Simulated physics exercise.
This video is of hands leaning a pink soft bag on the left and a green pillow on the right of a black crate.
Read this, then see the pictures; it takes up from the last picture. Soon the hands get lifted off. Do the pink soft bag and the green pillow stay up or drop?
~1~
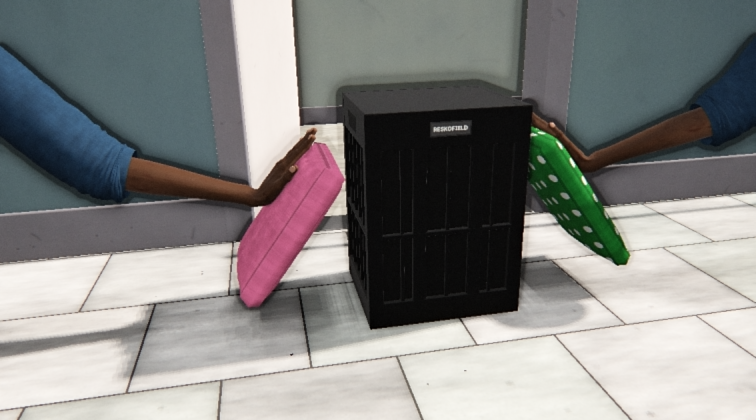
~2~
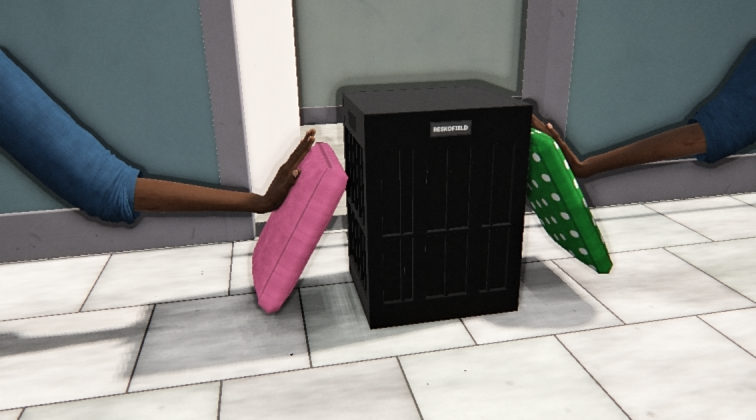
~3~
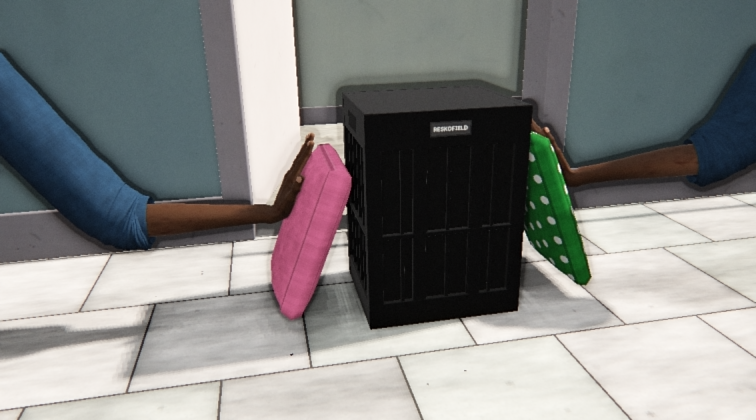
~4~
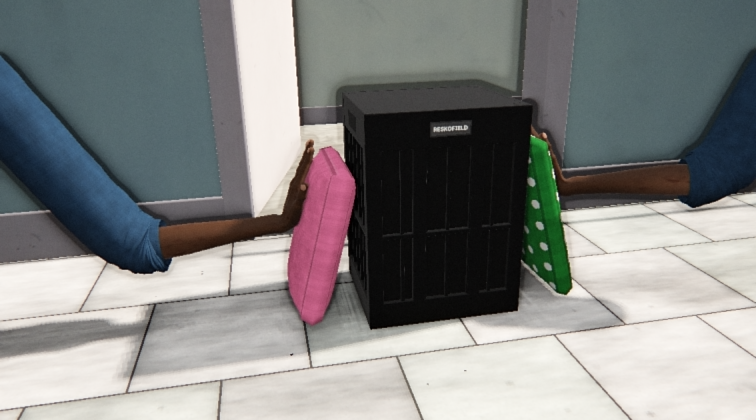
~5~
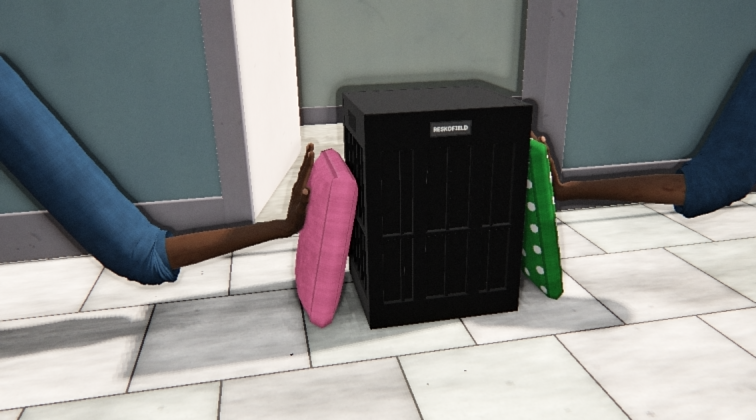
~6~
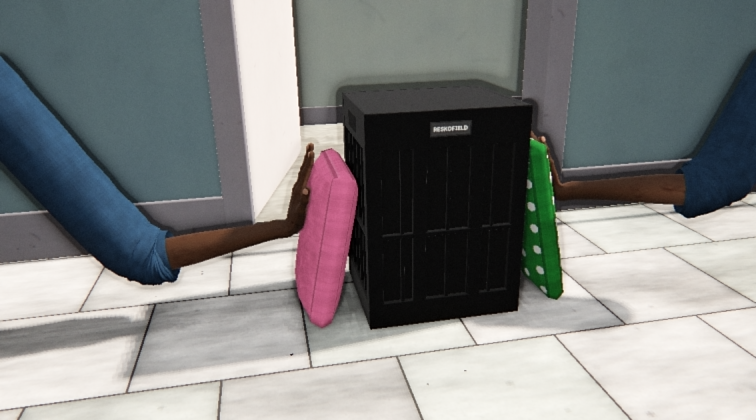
Pink soft bag: Stays up, green pillow: Stays up.
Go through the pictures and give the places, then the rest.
The first frame shows soft bag foot (250, 302), head (337, 175); pillow foot (623, 261), head (546, 146).
The second frame shows soft bag foot (269, 307); pillow foot (605, 270).
The third frame shows soft bag foot (292, 314); pillow foot (584, 281).
The fourth frame shows soft bag foot (312, 320); pillow foot (565, 291).
The fifth frame shows soft bag foot (322, 323); pillow foot (555, 295).
The sixth frame shows soft bag foot (322, 323), head (346, 180), almost upright; pillow foot (555, 295), head (536, 148), almost upright.
Then, 0.30 s after the last picture, soft bag leaning near (325, 234); pillow leaning near (523, 210).
At rest, soft bag leaning near (326, 235); pillow leaning near (523, 209). The pink soft bag holds its lean and the green pillow remains propped up.
